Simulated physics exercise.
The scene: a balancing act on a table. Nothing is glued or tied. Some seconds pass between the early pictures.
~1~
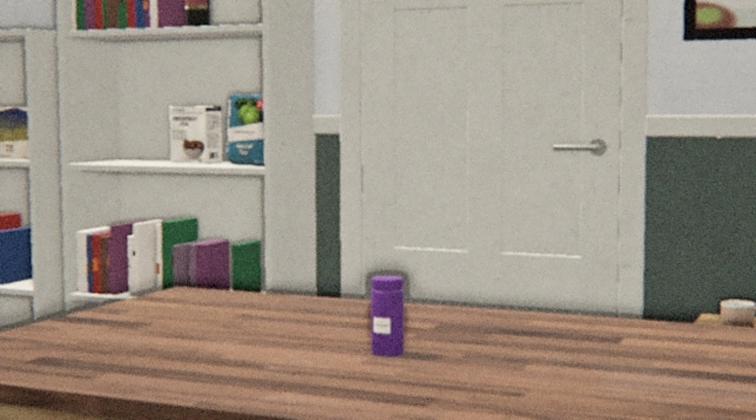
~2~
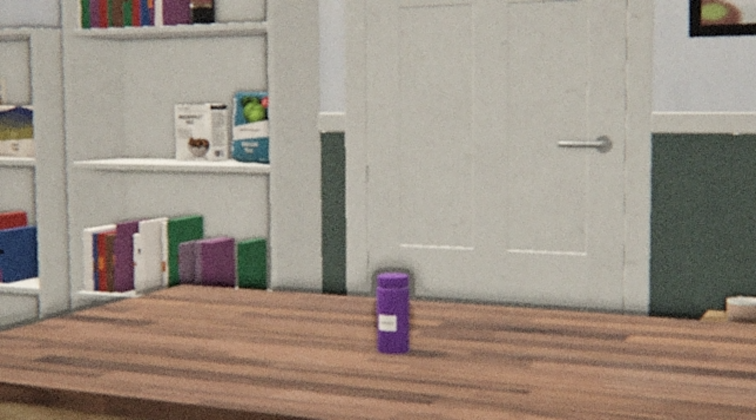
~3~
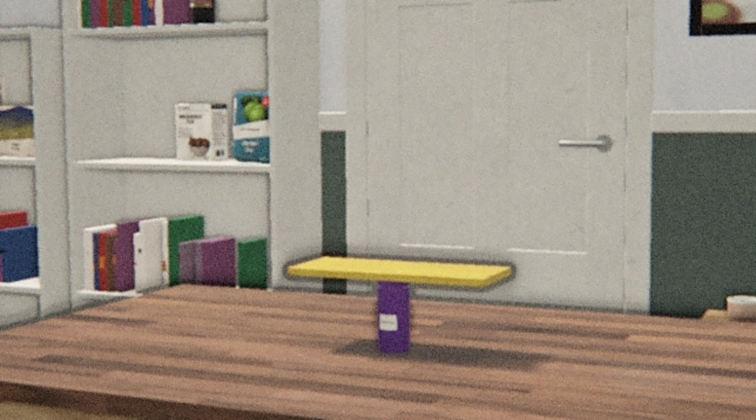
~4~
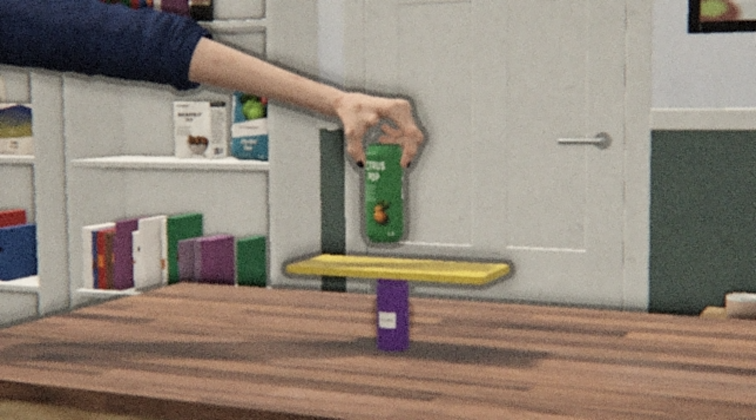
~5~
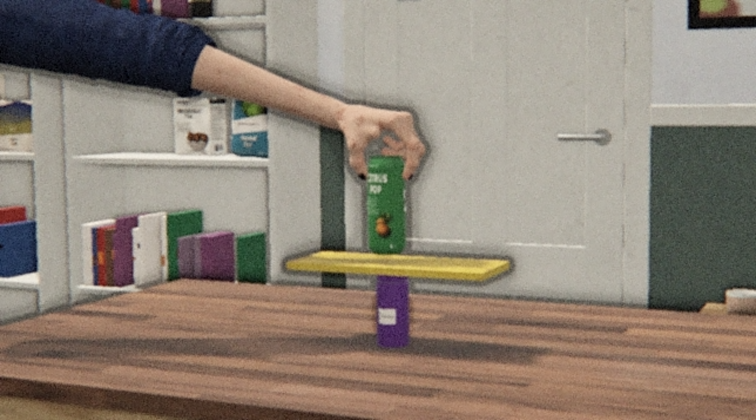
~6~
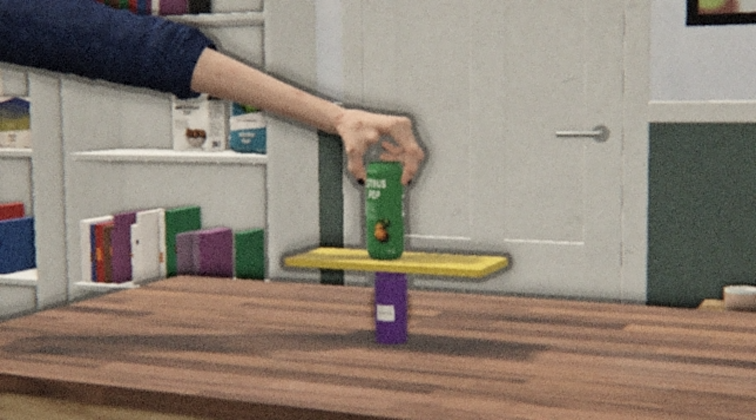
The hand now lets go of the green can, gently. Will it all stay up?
Here the stack keeps its balance.
Then, 0.20 s past the last view, nothing moves.
Then, 0.50 s past the last view, green can resting near (385, 211).
Finally, all 3 still in place. Final places as the last picture's camera would see them, green can near (385, 211). The stack holds.
